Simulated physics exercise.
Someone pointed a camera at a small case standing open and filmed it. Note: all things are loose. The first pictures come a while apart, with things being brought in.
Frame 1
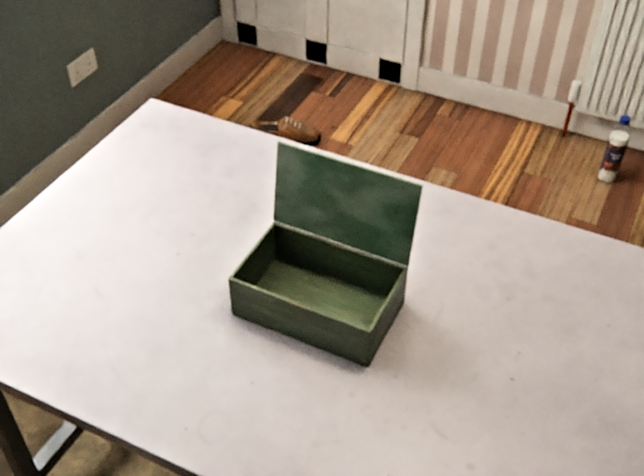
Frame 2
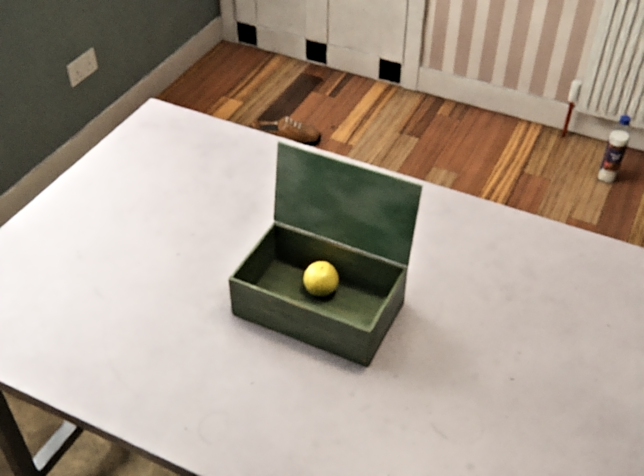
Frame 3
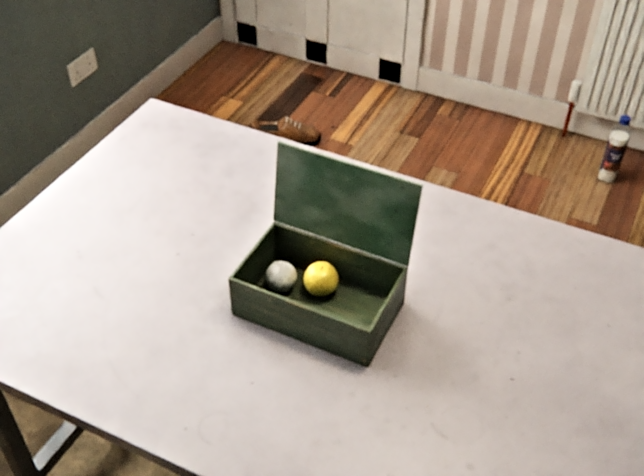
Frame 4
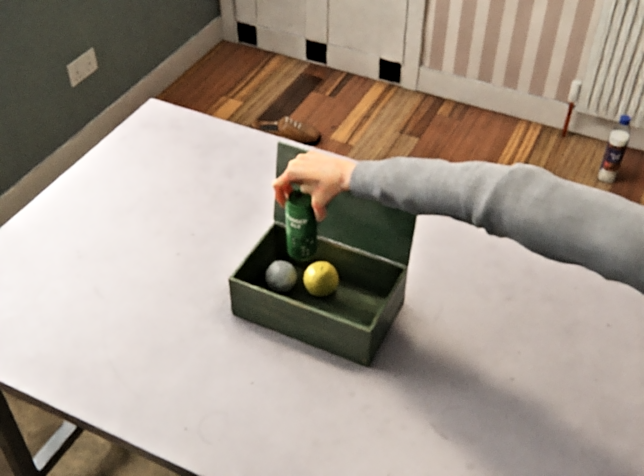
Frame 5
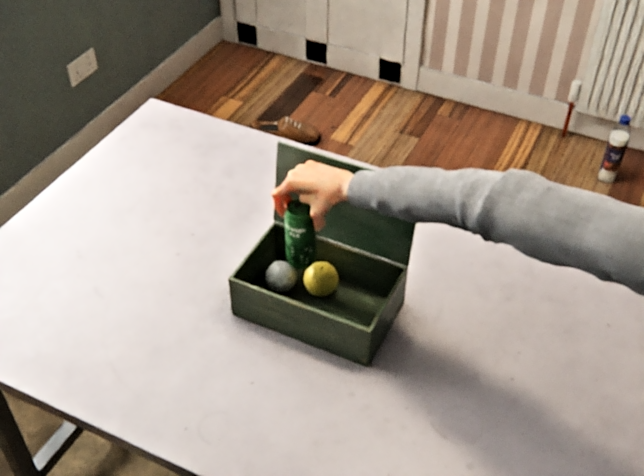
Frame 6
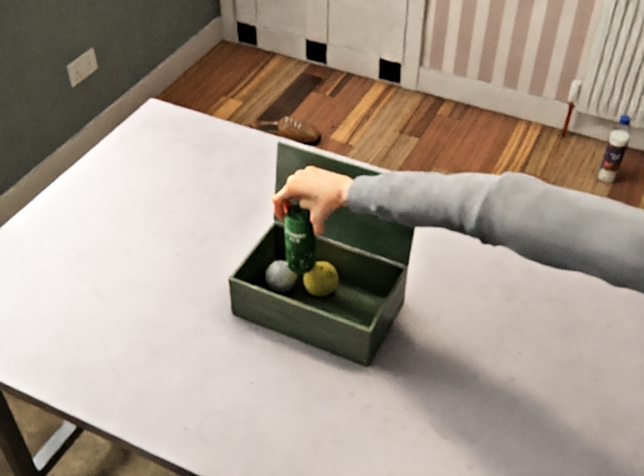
On a white table in a room with a wooden floor, a small green case stands open and empty, then holds a yellow apple, and then a small grey ball to its left. A hand in a grey sleeve reaches in from the right and lowers a green can slightly behind them.
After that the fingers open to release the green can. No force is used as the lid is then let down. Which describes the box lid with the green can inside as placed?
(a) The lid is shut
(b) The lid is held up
(a) The lid is shut.
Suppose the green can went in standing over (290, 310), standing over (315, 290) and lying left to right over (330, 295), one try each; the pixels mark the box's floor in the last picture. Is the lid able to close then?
So: First open, second shut tight, third open.
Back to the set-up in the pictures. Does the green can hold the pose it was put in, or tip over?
Simply put, the green can gets tilted.
Then, 0.70 s later than the last frame, green can on its side near (292, 295); yellow apple moved about its own width; white ball moved about its own width.
Then, 1.70 s later than the last frame, lid 51° above the rim; green can on its side near (292, 297); yellow apple moved about its own width; white ball moved a little.
When it is over, lid shut; lying over in the box, green can; moved from the start, yellow apple; white ball as before. End places, in pixels of the last picture, green can near (292, 297).
